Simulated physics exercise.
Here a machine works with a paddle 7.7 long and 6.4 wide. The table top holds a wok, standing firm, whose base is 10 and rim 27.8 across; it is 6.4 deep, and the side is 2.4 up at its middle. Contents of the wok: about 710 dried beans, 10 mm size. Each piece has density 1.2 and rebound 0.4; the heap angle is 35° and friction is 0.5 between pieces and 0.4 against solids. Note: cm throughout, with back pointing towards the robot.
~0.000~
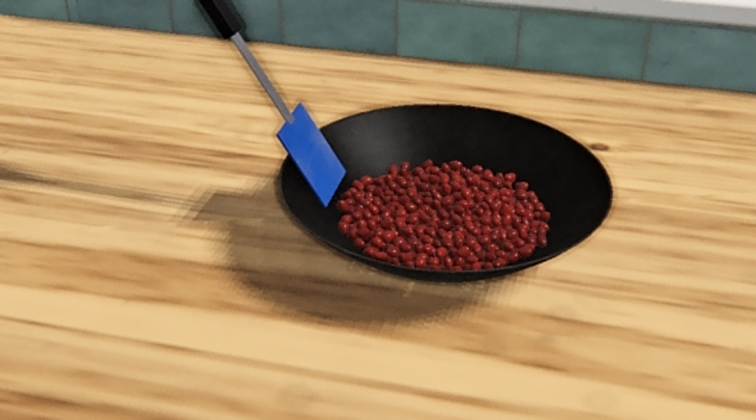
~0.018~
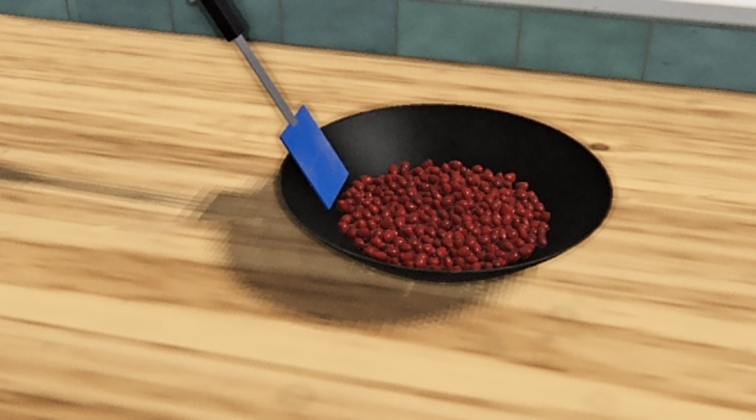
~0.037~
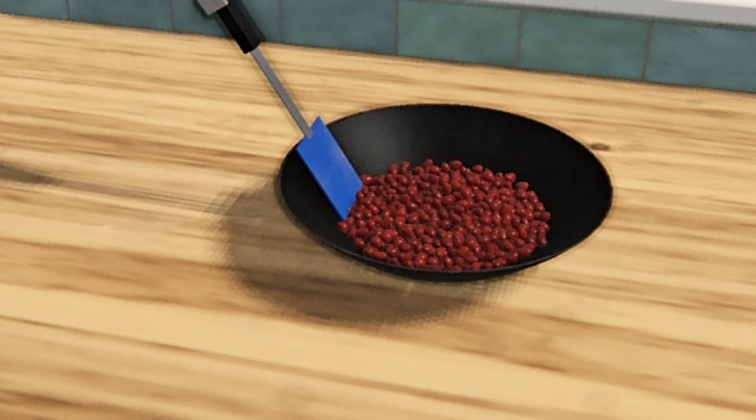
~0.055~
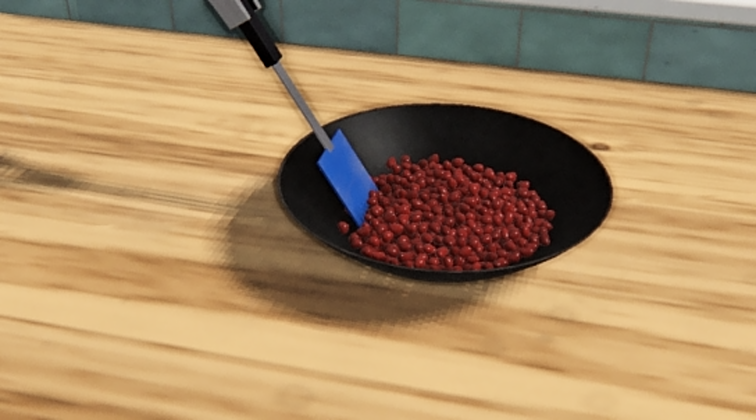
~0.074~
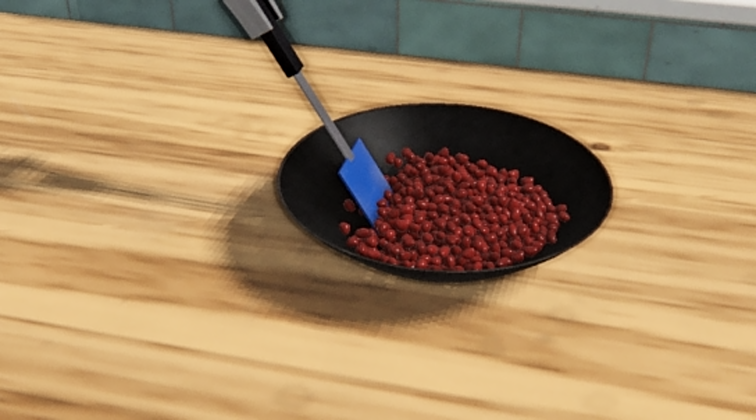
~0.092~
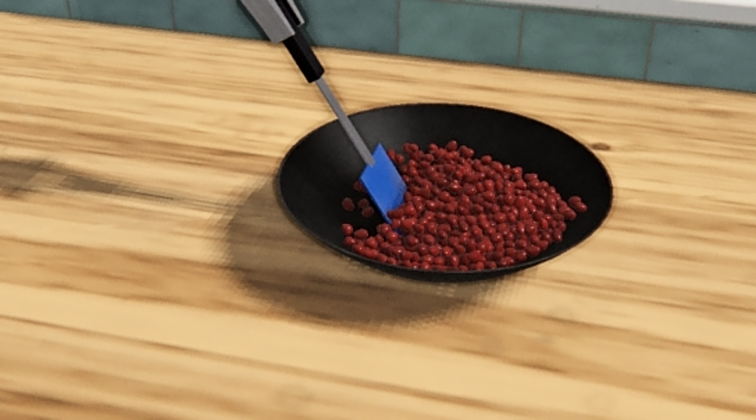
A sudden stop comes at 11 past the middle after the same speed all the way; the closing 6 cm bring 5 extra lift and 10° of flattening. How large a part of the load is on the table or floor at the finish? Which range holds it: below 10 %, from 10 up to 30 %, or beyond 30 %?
The range beyond 30 %.
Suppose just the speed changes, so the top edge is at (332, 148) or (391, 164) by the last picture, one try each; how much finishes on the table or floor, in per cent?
Around 20 per cent, then around 45 per cent.
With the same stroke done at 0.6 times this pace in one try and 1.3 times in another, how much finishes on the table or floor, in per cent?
Roughly 20 % and roughly 45 %.
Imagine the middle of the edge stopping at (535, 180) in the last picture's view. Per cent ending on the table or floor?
Roughly 20 per cent.
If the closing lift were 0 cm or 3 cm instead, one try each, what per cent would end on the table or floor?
Near 40 and 40 percent respectively.
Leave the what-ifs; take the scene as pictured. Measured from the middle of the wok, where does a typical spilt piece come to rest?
Some 38 centimetres.
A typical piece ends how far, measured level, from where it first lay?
The value is roughly 6 cm.
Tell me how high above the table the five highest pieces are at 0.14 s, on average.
About 8 cm.
By 0.14 s, sloping 58°, highest piece 10 above the table; 708 in the wok.
By 0.18 s, sloping 55°, highest piece 14 above the table; 705 in the wok, 3 on the blade or in flight.
By 0.40 s, sloping 48°, highest piece 20 above the table; 444 in the wok, 141 on the table or floor, 123 on the blade or in flight.
By 1.45 s, sloping 48°, highest piece 7 above the table; 443 in the wok, 265 on the table or floor.
Final count, 443 in the wok, 265 on the table or floor. That is 37 % on the table or floor.
